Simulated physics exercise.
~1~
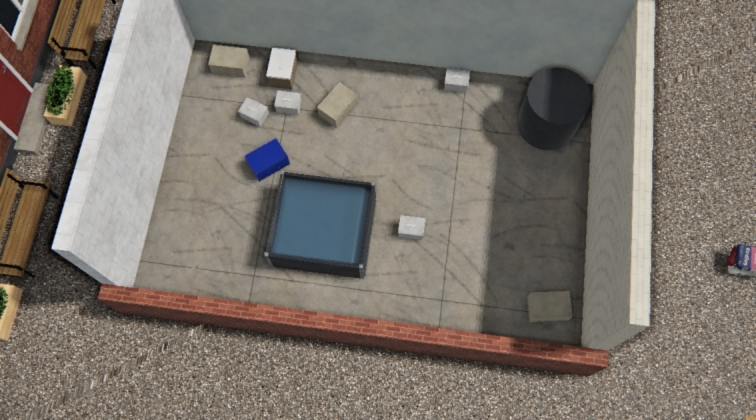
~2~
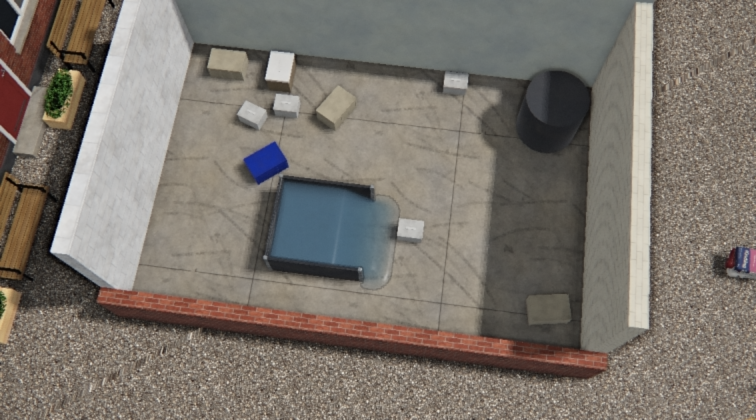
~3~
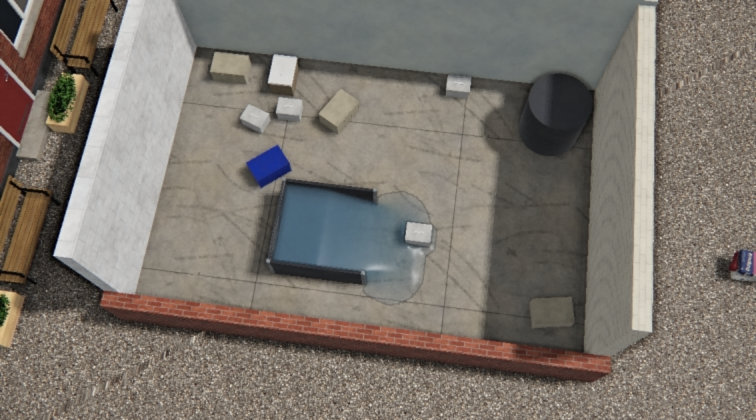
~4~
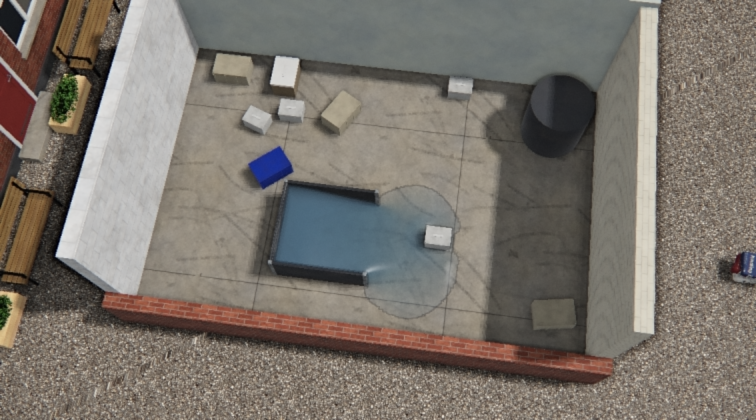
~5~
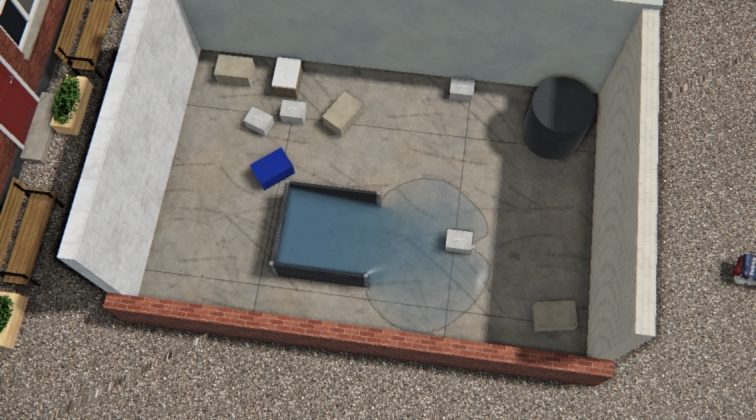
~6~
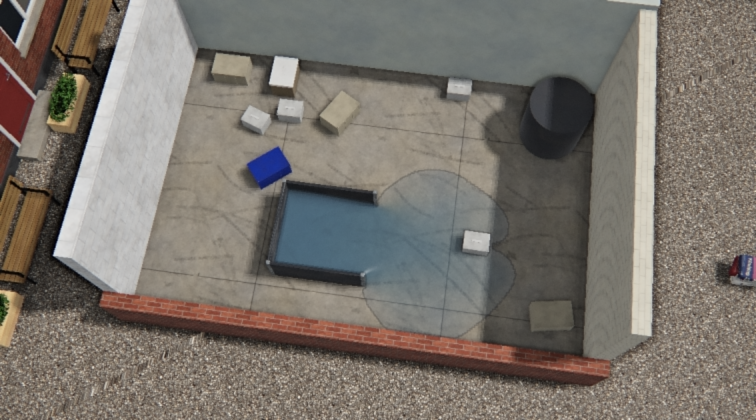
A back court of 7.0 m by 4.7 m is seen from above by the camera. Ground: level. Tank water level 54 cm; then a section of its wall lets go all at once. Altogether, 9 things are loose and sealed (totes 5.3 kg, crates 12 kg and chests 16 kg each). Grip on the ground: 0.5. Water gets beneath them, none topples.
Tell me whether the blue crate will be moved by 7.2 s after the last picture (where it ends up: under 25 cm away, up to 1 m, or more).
Prediction - the blue crate does not really move.
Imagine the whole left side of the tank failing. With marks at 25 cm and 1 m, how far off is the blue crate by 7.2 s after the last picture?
If that happened, the blue crate creeps a small distance.
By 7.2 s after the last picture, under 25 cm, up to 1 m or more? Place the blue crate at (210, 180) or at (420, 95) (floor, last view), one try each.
Try one, it keeps its spot; try two, it is swept a long way.
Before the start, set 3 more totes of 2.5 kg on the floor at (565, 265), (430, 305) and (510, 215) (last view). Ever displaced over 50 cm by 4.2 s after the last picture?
Result, in listed order: Exceeded / exceeded / exceeded.
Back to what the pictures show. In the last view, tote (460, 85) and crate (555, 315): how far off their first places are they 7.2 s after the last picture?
Taken in order, the shifts are 300 cm and 350 cm.
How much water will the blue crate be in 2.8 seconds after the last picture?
Somewhere close to 0 cm.
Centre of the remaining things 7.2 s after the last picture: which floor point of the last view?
I'd say about (300, 118) in the last view.
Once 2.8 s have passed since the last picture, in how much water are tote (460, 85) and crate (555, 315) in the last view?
Depths: Near 1 cm, then near 7 cm.
Then, 0.9 s after the last picture the blue crate is near (268, 164), 0.0 m from its start, aground; 1 afloat.
Then, 2.8 s after the last picture the blue crate is near (268, 164), 0.0 m from its start, aground; 0 afloat.
Then, 4.8 s after the last picture the blue crate is near (268, 164), 0.0 m from its start, aground; 1 afloat.
Then, 7.2 s after the last picture the blue crate is near (268, 164), 0.0 m from its start, aground; 1 afloat.
